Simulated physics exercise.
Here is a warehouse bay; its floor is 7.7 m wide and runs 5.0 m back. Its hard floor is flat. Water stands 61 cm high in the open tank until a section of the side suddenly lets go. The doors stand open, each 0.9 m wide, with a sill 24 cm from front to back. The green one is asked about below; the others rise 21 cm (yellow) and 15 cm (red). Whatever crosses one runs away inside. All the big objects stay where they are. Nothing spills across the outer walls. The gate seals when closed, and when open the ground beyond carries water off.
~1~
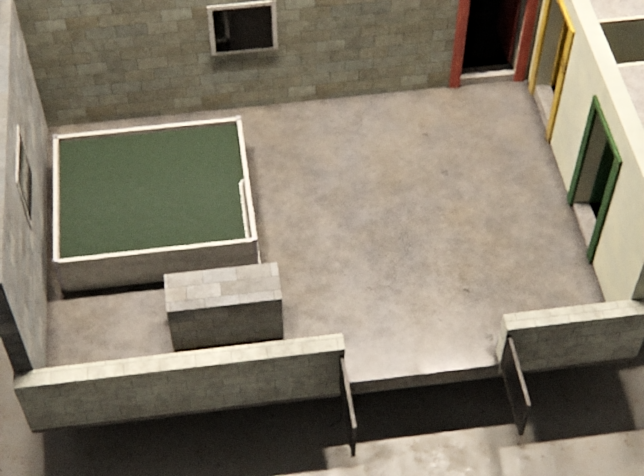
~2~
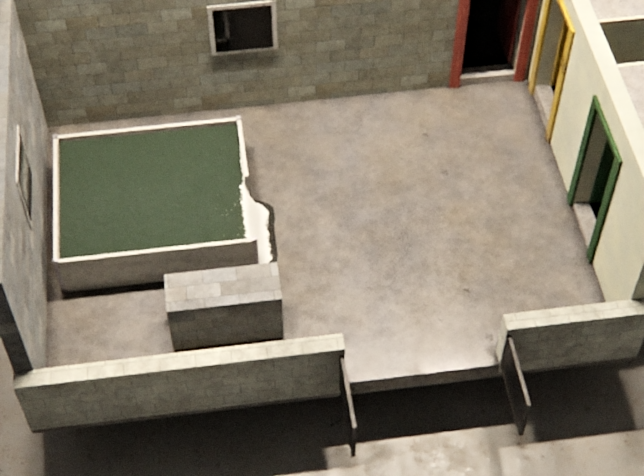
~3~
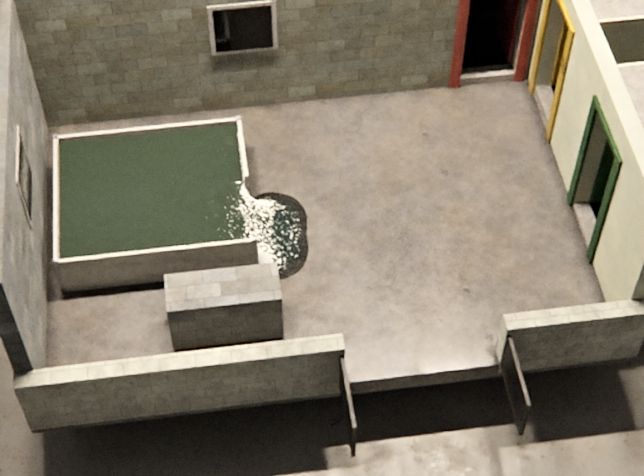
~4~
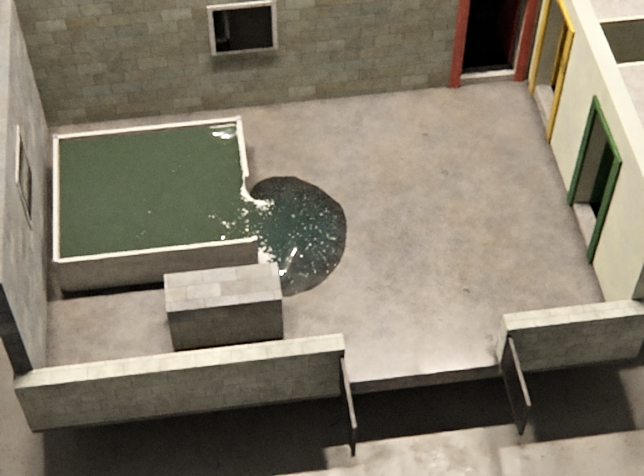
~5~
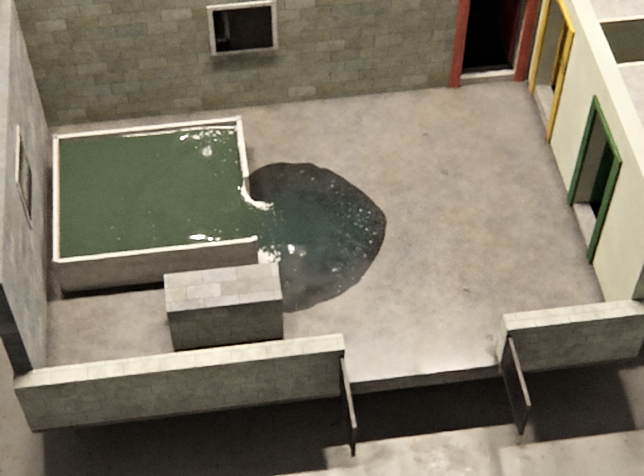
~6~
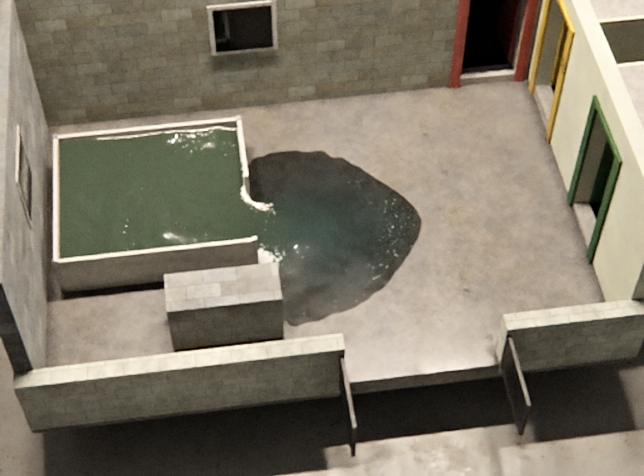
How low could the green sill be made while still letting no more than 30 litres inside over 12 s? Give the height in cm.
It would have to be roughly 15 cm high.
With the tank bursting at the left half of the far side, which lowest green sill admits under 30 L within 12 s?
Some 7.0 cm.
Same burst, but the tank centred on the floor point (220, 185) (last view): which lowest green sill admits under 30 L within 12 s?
Some 19 cm.
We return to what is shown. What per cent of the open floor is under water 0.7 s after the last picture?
Near 40 per cent is wet.
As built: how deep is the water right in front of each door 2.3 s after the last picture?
Depths in cm: Yellow 17, red 12, green 20.
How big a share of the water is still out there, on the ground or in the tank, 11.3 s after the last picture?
Some 74 per cent remains.
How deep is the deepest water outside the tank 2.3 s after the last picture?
Roughly 30 cm.
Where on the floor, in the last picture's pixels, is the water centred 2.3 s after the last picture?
Near (267, 219).
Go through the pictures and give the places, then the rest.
Still water, 61 cm deep, in the open tank at (152, 190); the green door at (593, 185) is dry, in the first frame.
The front is at a hidden place, 0.3 m from the gap at (250, 227); 0.3 m2 of floor is wet, 61 cm left at the back, in the second frame.
The gap is at (250, 228), the front 0.8 m out at (301, 226); the back of the open tank holds 61 cm, in the third frame.
The gap is at (250, 229), the front 1.3 m out at (340, 235); the back of the open tank holds 61 cm, in the fourth frame.
Water pours out at (250, 229) and has run 1.9 m, to (380, 224); about 5 cm deep outside, 61 cm at the back, in the fifth frame.
The front is at (414, 230), 2.4 m from the gap at (250, 229); 4.6 m2 of floor is wet, 61 cm left at the back; 2.4 m in a straight line remain to the green door at (593, 185), in the sixth frame.
Then, 0.7 s after the last picture water covers 40 % of the floor, deepest (37 cm) near (263, 247); it has not reached the green door.
Then, 2.3 s after the last picture water covers 65 % of the floor, deepest (30 cm) near (579, 328); 20 cm at the green door, 53 litres in over its 8 cm sill.
Then, 11.3 s after the last picture water covers 85 % of the floor, deepest (12 cm) near (49, 141); 8 cm at the green door, 207 litres in over its 8 cm sill.
At the green door as built, the water peaked near 20 cm, 2.1 s after the last picture.
With a sill of 12.5 cm, 69 litres would have come in within the 12 s; with 16.5 cm, 20 litres. So under 30 litres takes about 15 cm.
